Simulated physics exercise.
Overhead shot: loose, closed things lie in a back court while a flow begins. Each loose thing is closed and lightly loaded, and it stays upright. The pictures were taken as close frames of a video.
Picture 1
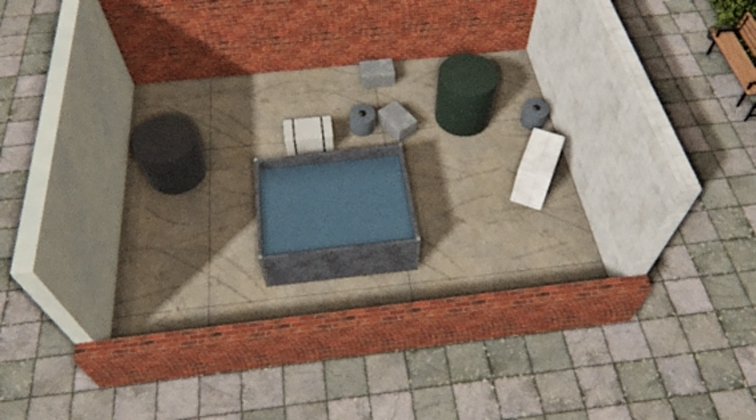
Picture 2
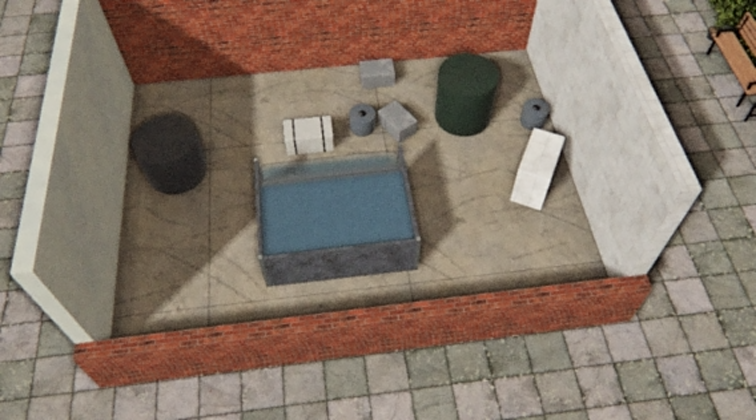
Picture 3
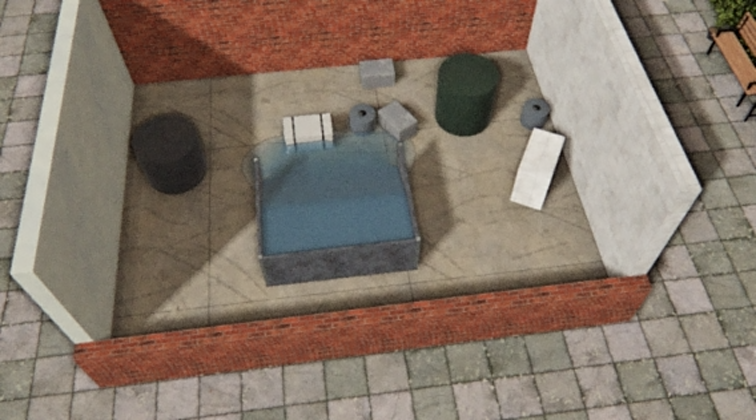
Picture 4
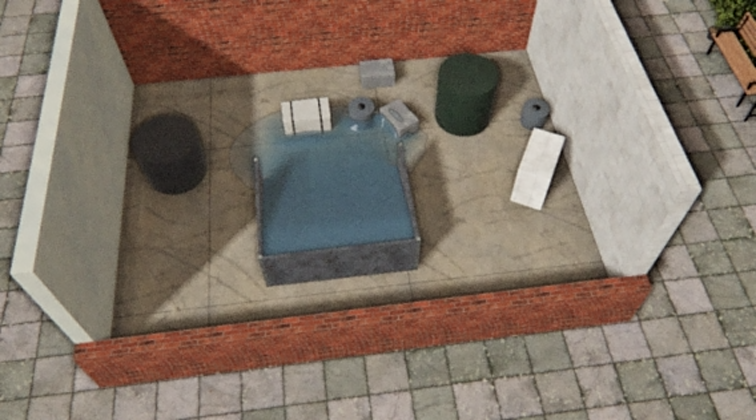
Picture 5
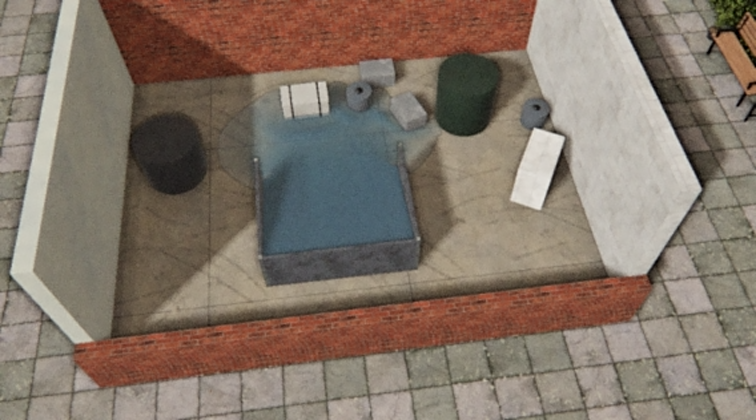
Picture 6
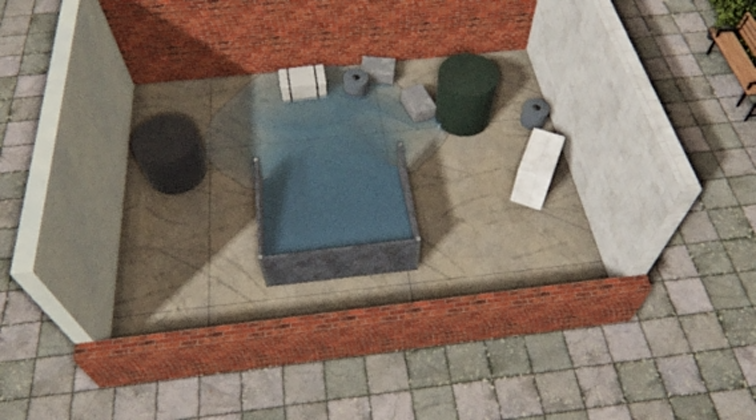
In a walled court, water spreads from an open-backed tank and pushes a pale trunk and nearby objects backward.
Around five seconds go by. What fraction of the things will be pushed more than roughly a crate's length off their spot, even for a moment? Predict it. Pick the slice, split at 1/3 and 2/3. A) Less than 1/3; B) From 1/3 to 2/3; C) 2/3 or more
C, 2/3 or more.
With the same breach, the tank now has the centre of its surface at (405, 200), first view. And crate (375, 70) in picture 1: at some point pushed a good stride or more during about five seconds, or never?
Short version: Travelled less.
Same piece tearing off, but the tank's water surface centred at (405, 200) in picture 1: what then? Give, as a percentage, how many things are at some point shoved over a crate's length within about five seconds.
Some 80 per cent.
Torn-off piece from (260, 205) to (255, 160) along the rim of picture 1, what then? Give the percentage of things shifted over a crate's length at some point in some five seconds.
Estimate: Close to 0 per cent.
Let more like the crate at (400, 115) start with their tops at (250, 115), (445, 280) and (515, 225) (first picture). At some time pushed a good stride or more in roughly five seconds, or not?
Taking them one at a time: Goes the distance; falls short; falls short.
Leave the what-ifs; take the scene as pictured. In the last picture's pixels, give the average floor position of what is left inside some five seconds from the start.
The average lands at about (414, 159).
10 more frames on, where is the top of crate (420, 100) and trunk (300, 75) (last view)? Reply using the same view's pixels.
I'd guess close to (526, 61) and close to (266, 56).
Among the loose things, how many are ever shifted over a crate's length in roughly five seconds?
So that is 5.
A moment on, 3 of 5 are well off their spots; 2 afloat.
Next, 4 of 5 are well off their spots; 4 afloat.
Later, 5 of 5 are well off their spots; 3 afloat.
In the end, 5 of 5 are well off their spots, and 5 have been at some point; 3 afloat.
